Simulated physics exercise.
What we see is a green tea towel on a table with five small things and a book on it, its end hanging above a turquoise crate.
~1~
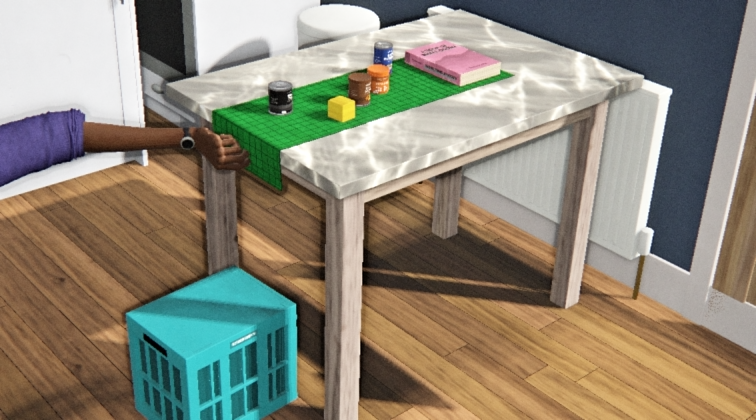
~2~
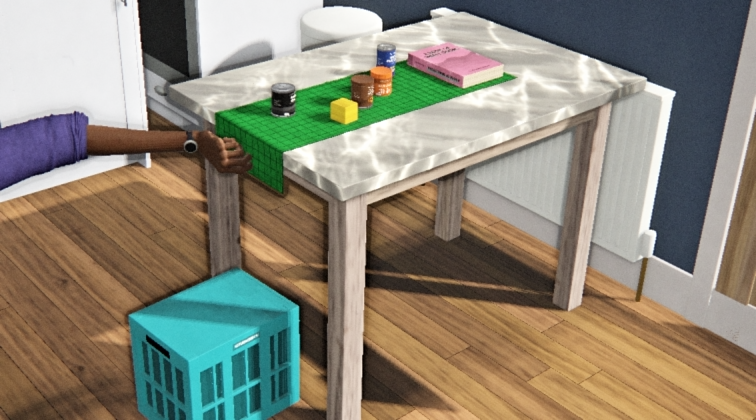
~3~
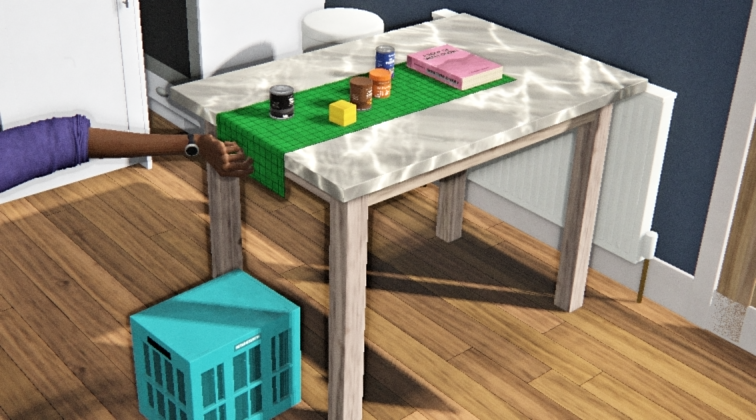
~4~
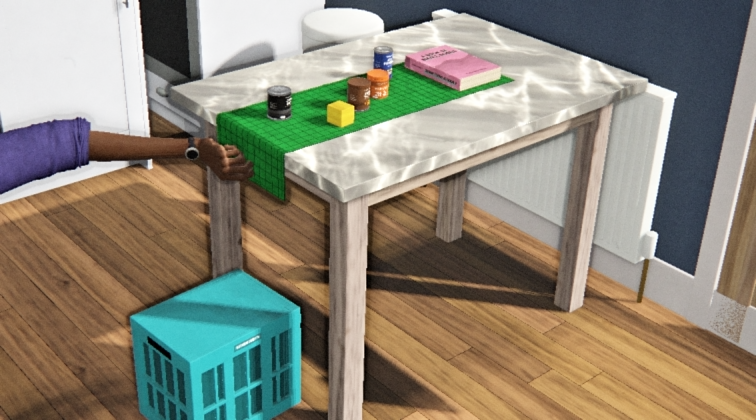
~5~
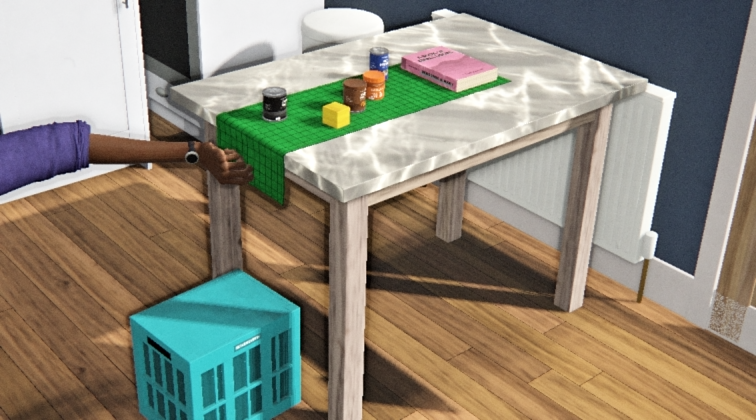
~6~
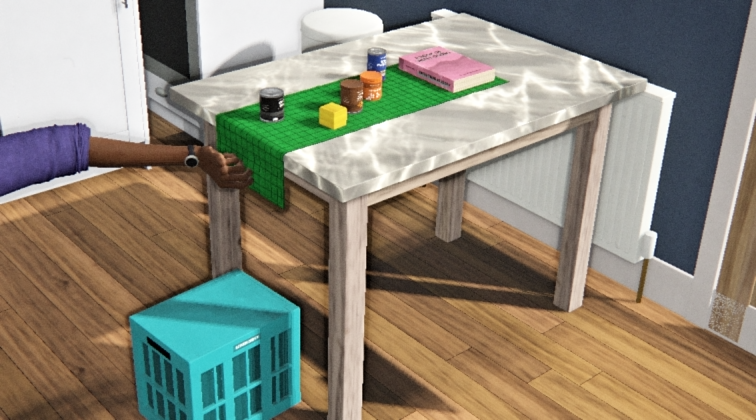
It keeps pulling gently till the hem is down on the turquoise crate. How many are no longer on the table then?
It carries off three.
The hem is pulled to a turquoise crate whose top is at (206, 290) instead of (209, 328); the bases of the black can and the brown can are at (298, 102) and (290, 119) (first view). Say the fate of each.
The black can falls, the brown can falls.
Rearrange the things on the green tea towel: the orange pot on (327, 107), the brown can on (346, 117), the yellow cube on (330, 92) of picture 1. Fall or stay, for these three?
The orange pot is carried off; the brown can falls; the yellow cube comes down.
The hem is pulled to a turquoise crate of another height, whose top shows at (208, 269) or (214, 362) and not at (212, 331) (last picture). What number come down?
Then 1 and 4.
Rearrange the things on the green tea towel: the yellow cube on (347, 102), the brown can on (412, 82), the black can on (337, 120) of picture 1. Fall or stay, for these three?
The yellow cube falls; the brown can keeps its place on top; the black can falls.
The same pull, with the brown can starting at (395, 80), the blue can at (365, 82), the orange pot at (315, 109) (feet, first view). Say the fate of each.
The brown can keeps its place on top, the blue can keeps its place on top, the orange pot falls.
A little later, hem near (250, 231); black can gone.
Next, hem near (250, 271); black can and yellow cube gone.
Later still, hem on the crate; black can, yellow cube and brown can gone.
When it is over, hem on the crate; black can, yellow cube and brown can gone. The answer is three.
